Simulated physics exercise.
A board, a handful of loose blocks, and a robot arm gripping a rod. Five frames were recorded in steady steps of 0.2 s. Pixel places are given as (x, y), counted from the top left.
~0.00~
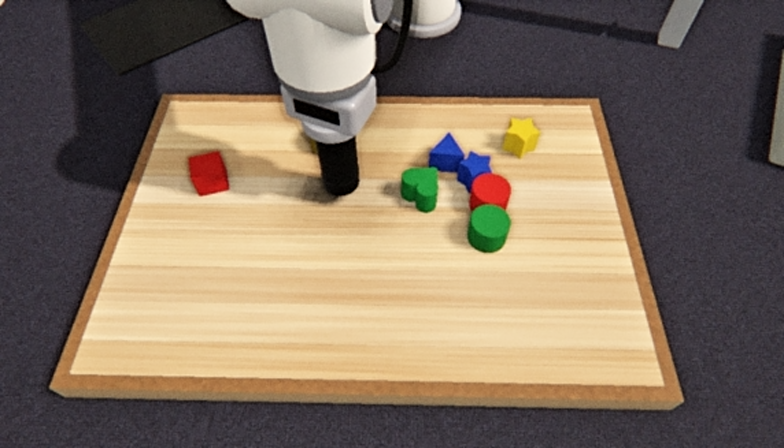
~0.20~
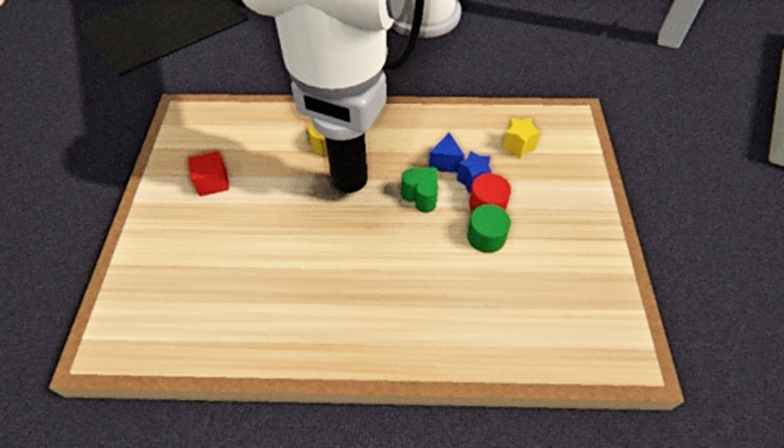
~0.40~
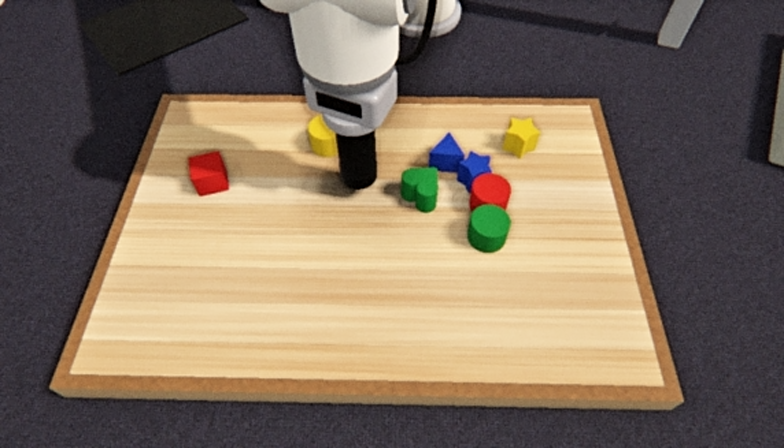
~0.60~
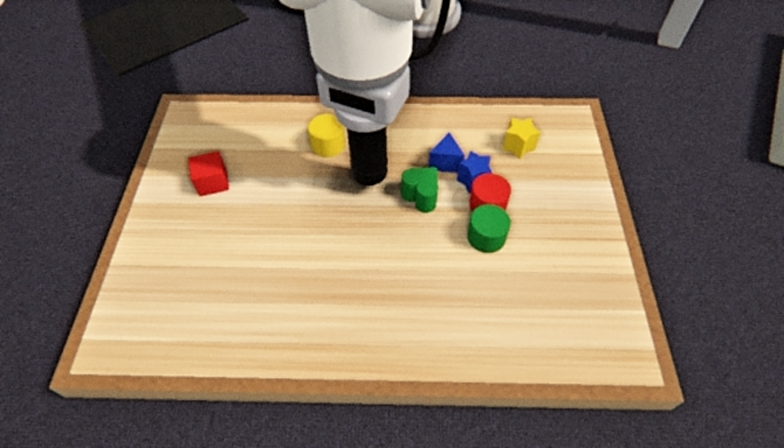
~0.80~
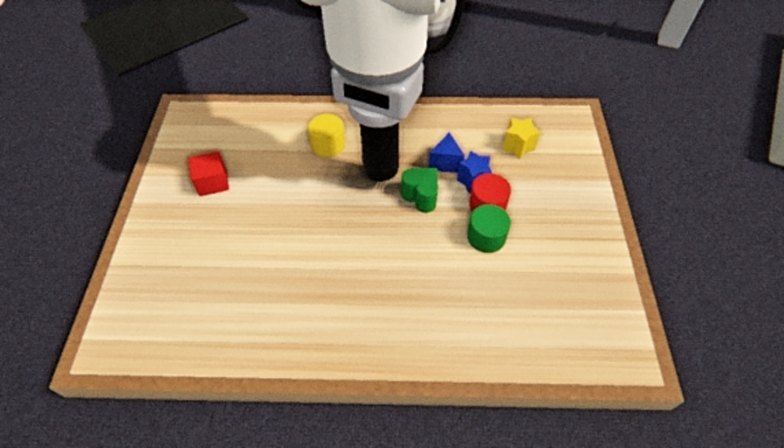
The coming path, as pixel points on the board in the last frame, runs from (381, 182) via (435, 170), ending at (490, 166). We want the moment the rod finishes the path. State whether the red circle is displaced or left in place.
At the moment the path ends, the red circle still stands where it did.
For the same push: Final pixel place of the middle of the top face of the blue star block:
Final place: (516, 165).
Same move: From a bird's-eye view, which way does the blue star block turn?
It is turned clockwise.
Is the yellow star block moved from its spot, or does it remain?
It is shoved along.
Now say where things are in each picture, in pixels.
In the first frame, tip of the rod (342, 183), middles of tops, blue triangular piece (448, 146), blue star block (477, 163), red circle (492, 188), yellow star block (523, 128).
In the second frame, rod (350, 180), nothing pushed.
In the third frame, rod (359, 177), nothing pushed.
In the fourth frame, rod (370, 173), nothing pushed.
In the fifth frame, rod (381, 169), blue triangular piece (448, 146), blue star block (477, 163), red circle (492, 188), yellow star block (523, 128).
One third of the way, rod (417, 159); blue triangular piece (452, 145).
Two thirds of the way, rod (456, 156); blue triangular piece (484, 143), turned 35° anticlockwise; blue star block (492, 163), turned 20° clockwise.
At the end, rod (493, 153); blue triangular piece (518, 138), turned 60° anticlockwise; blue star block (516, 165), turned 85° clockwise; red circle unmoved; yellow star block (534, 123), turned 20° anticlockwise.
